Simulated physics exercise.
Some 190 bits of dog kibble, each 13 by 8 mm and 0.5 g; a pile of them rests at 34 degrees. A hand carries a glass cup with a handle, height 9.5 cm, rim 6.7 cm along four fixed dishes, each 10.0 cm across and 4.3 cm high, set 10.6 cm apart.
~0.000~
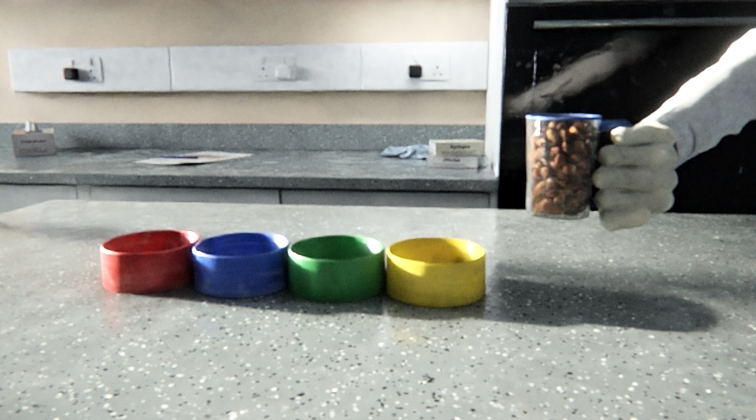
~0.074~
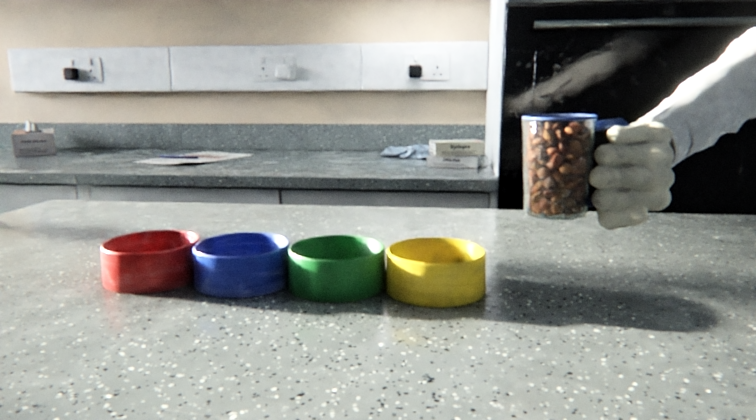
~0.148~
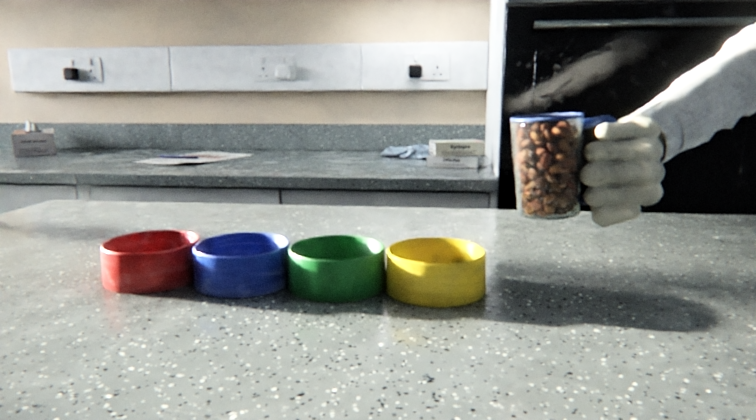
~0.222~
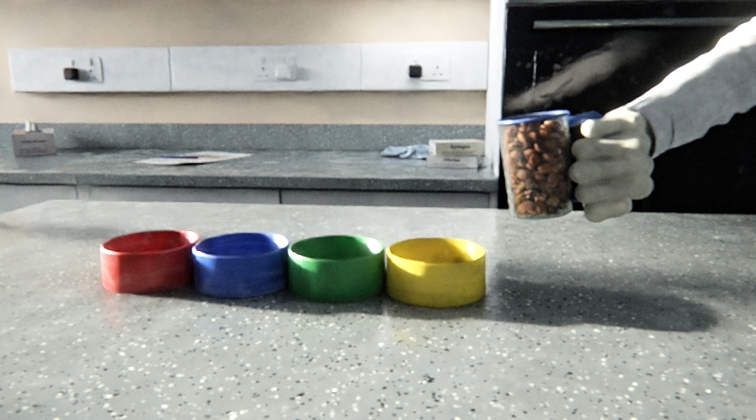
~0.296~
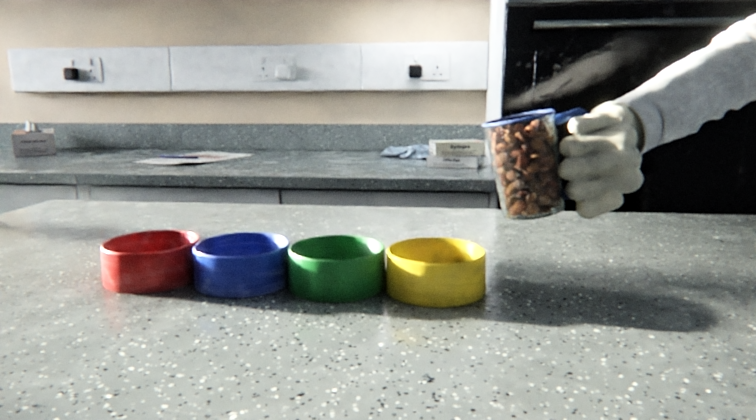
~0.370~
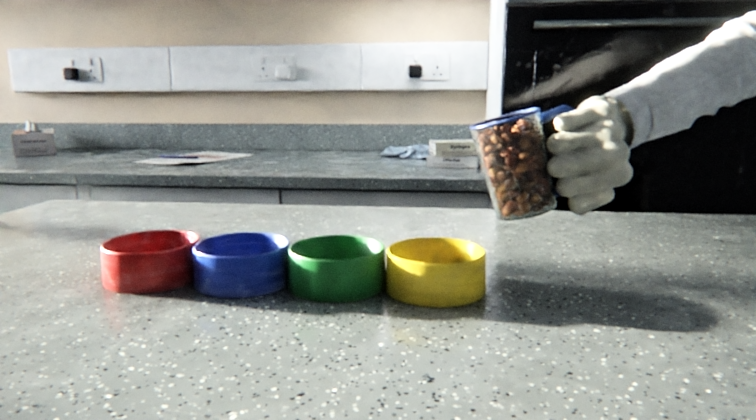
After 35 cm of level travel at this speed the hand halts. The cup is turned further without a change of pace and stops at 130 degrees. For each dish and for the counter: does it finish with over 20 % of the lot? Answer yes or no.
Red dish: Yes; blue dish: Yes; green dish: No; yellow dish: No; on the counter: No.
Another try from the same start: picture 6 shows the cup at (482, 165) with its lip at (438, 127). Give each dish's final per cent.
Red 90, blue 0, green 0, yellow 0.
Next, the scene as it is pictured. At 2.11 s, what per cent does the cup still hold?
Roughly 80 per cent.
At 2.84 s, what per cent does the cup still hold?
Some 0 per cent of the load.
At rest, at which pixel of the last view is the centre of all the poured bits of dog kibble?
Around (177, 268).
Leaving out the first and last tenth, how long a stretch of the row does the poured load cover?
Roughly 13 cm.
After 1.41 s, tilt 68 degrees; cup holds 100 %.
After 2.11 s, tilt 104 degrees; cup holds 80 %, blue 15 %.
After 2.84 s, tilt 130 degrees; cup holds 0 %, red 55 %, blue 40 %.
By 3.2 s all is still; red 55 %, blue 40 %, green 0 %, yellow 0 %, counter 5 %.
